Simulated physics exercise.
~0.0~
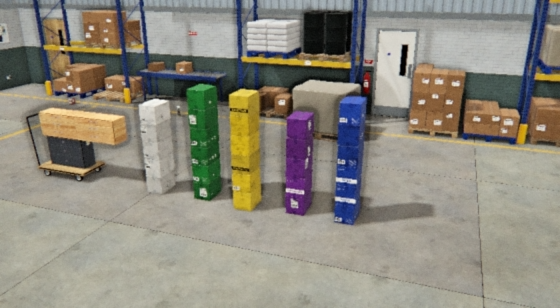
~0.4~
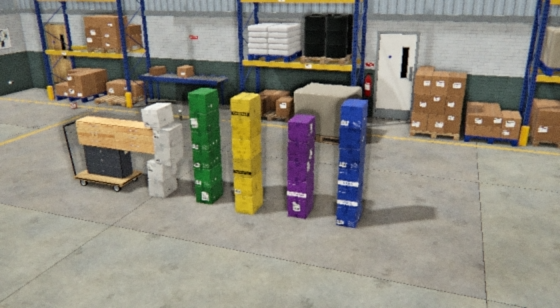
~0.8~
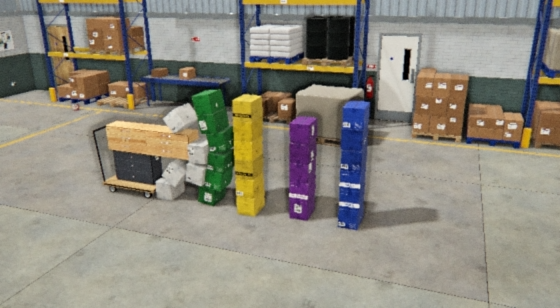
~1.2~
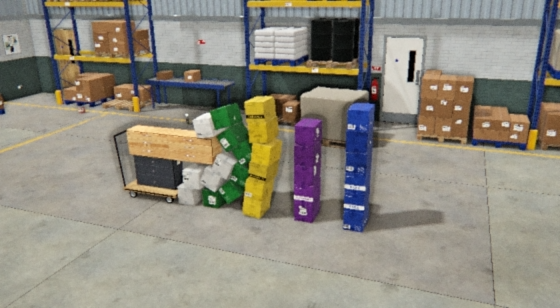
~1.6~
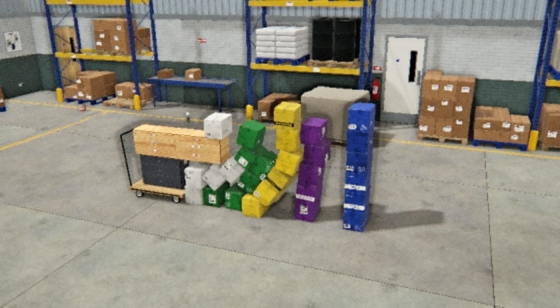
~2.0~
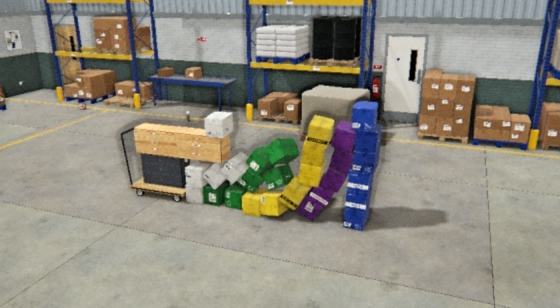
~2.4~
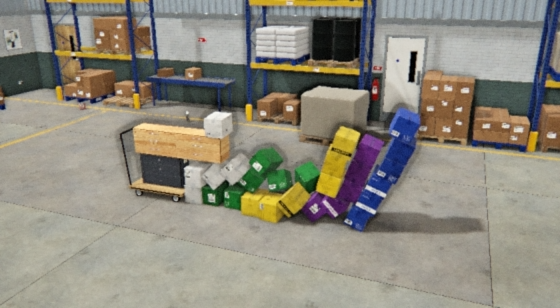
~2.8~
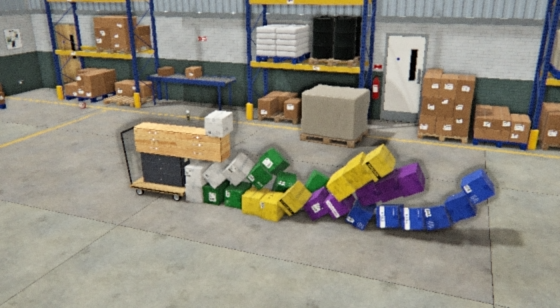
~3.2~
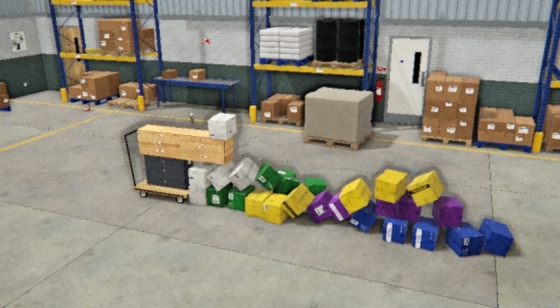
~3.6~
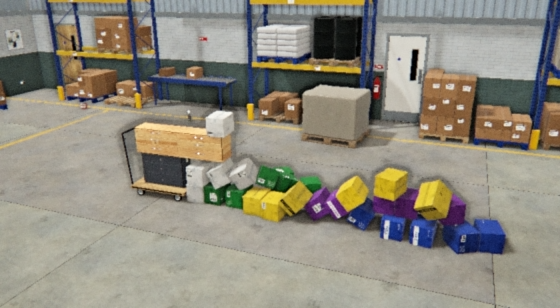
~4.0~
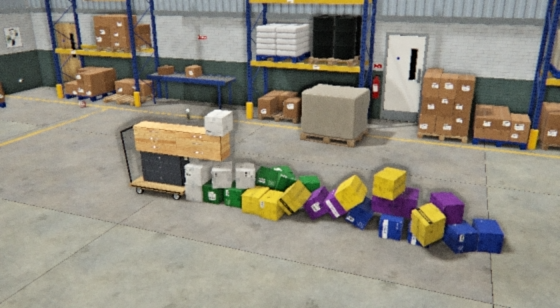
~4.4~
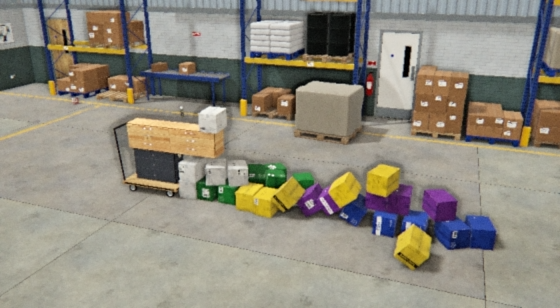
At first, five columns of taped cartons, white, green, yellow, purple and blue, stand in a row on a warehouse floor while a trolley carrying long wooden-coloured boxes rolls in from the left with nobody holding it. It runs into the white pile, which buckles and tips against the green one. The trolley stops as the green cartons topple into the yellow, and the yellow column leans into the purple. The purple pile pushes over the blue, which sweeps down to the right. Finally a yellow carton rolls forward off the heap, and the cartons lie strewn in a long, jumbled line.
